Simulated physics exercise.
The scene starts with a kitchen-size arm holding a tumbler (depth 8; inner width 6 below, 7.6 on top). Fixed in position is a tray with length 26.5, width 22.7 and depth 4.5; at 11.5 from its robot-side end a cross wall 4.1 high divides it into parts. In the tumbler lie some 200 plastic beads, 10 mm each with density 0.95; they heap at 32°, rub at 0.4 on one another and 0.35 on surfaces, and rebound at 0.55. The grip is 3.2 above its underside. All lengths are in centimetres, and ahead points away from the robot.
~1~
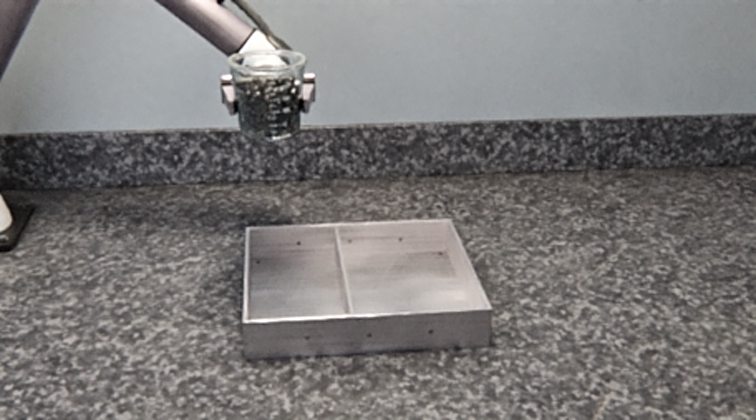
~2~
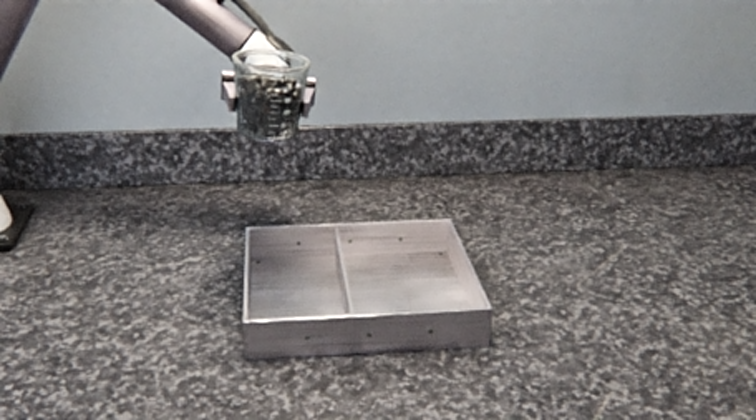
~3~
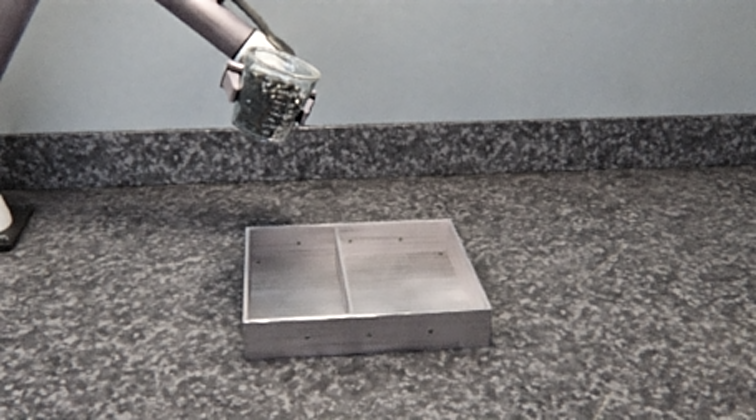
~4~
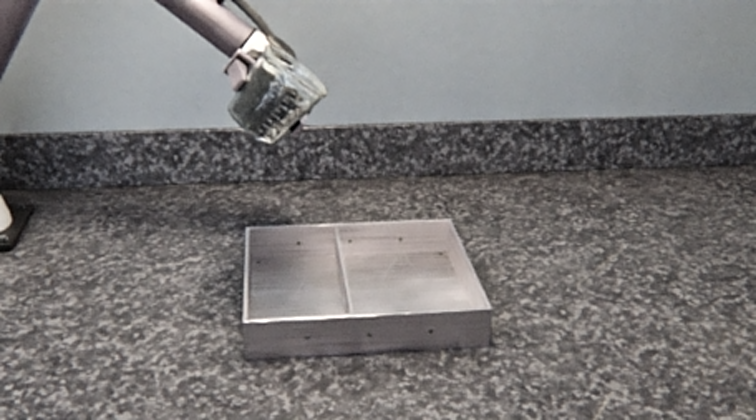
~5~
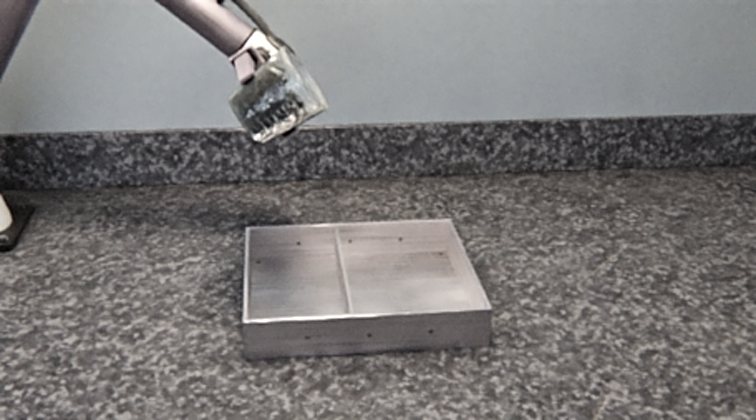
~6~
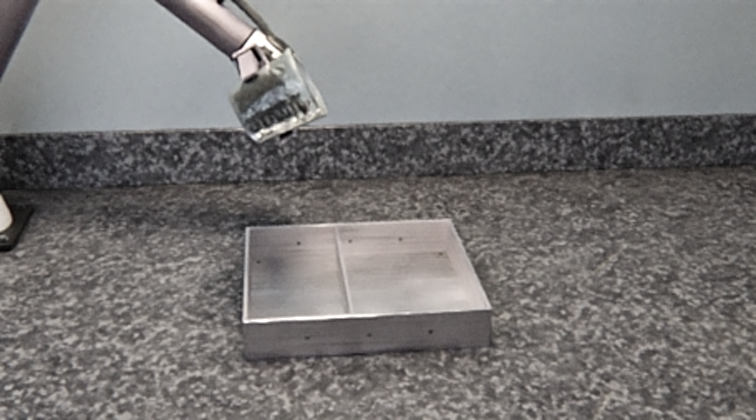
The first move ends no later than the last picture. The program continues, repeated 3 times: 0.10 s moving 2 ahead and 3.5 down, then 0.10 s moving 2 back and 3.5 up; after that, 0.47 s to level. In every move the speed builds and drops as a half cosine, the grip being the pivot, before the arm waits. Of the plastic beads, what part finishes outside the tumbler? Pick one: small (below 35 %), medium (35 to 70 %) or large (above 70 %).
Small.
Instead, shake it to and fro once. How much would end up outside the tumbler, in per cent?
About 5 %.
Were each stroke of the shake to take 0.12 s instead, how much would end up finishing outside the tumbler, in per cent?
Estimate: Close to 5 percent.
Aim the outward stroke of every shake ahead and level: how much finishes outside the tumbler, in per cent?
You'd expect near 55 percent of it there.
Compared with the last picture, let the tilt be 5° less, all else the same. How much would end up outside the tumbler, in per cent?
Estimate: Around 10 per cent.
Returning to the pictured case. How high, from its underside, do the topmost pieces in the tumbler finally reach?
Around 7.5 centimetres above the underside.
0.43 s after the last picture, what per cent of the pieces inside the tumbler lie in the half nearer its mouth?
My estimate is near 40 per cent.
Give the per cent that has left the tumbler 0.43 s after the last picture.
About 5 per cent so far.
Then, 0.43 s after the last picture, tilted 61° forward, highest piece 28 above the table; 189 in the tumbler, 2 in the far-side part, 7 in flight or on a rim.
Then, 0.86 s after the last picture, tilted 26° forward, highest piece 29 above the table; 176 in the tumbler, 16 in the far-side part, 2 in the robot-side part, 1 on the table or floor, 3 in flight or on a rim.
Then, 1.27 s after the last picture, level, highest piece 30 above the table; 176 in the tumbler, 16 in the far-side part, 4 on the table or floor, 2 in the robot-side part.
Then, 2.32 s after the last picture, level, highest piece 30 above the table; 176 in the tumbler, 16 in the far-side part, 4 on the table or floor, 2 in the robot-side part.
Final count, 176 in the tumbler, 16 in the far-side part, 4 on the table or floor, 2 in the robot-side part. That is 11 % outside the tumbler.
